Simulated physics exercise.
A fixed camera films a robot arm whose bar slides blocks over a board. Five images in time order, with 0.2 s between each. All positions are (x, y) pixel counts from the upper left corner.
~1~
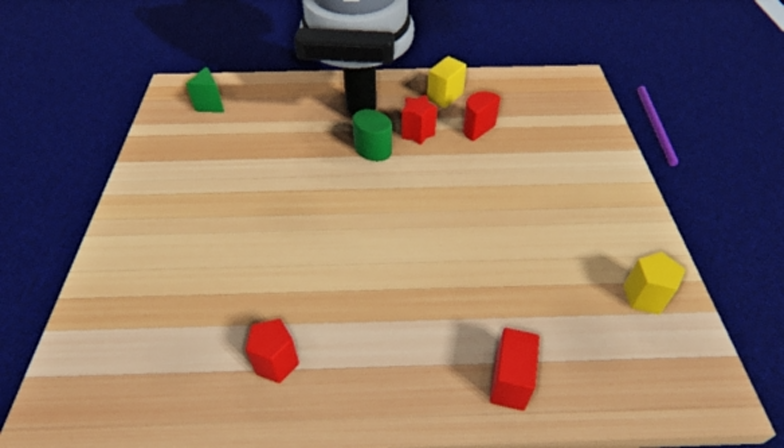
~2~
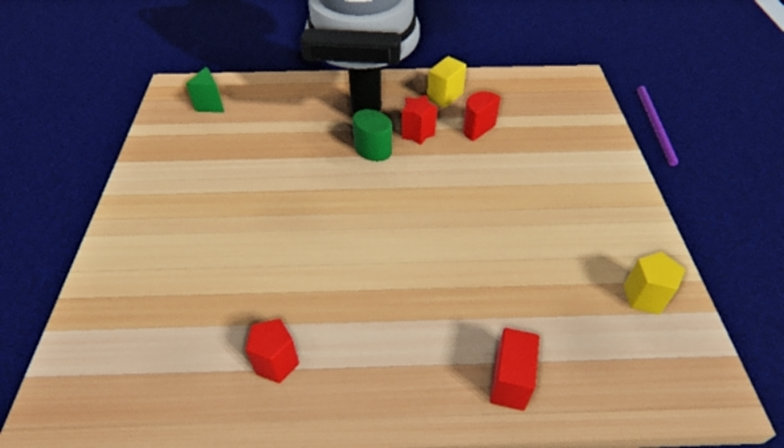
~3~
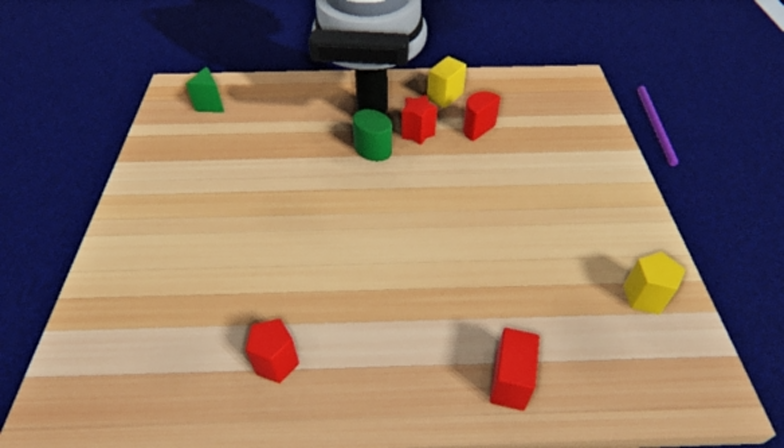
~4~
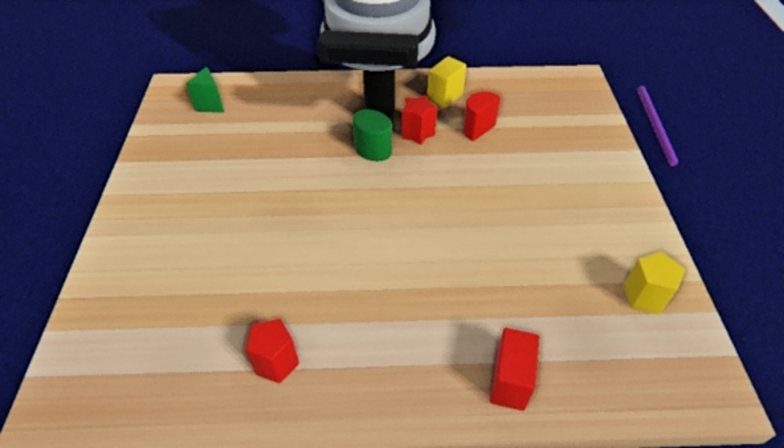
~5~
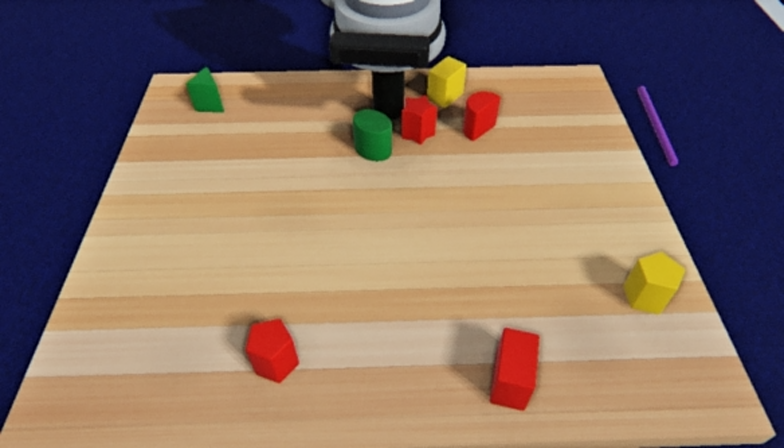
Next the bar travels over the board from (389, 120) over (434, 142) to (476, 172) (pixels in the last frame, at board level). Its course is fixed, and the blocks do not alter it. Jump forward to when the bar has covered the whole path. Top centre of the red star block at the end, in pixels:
Top centre: (500, 162).
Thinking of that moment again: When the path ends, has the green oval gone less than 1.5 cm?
Yes, that is how it ends up.
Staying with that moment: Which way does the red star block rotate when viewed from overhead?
The block turns clockwise.
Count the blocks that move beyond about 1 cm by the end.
1 block.
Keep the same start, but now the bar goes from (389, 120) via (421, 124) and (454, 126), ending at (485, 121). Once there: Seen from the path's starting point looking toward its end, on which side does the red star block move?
It slides rightward.
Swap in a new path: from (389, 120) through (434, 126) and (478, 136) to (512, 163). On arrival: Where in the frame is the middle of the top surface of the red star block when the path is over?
By then it is at (445, 117).
What follows on the original path. One third of the way, bar (419, 126); red star block (444, 121), turned 25° clockwise.
Two thirds of the way, bar (448, 144); red star block (469, 140), turned 50° clockwise.
At the end, bar (477, 165); green oval still; red star block (500, 162), turned 50° clockwise; red half-round block still.
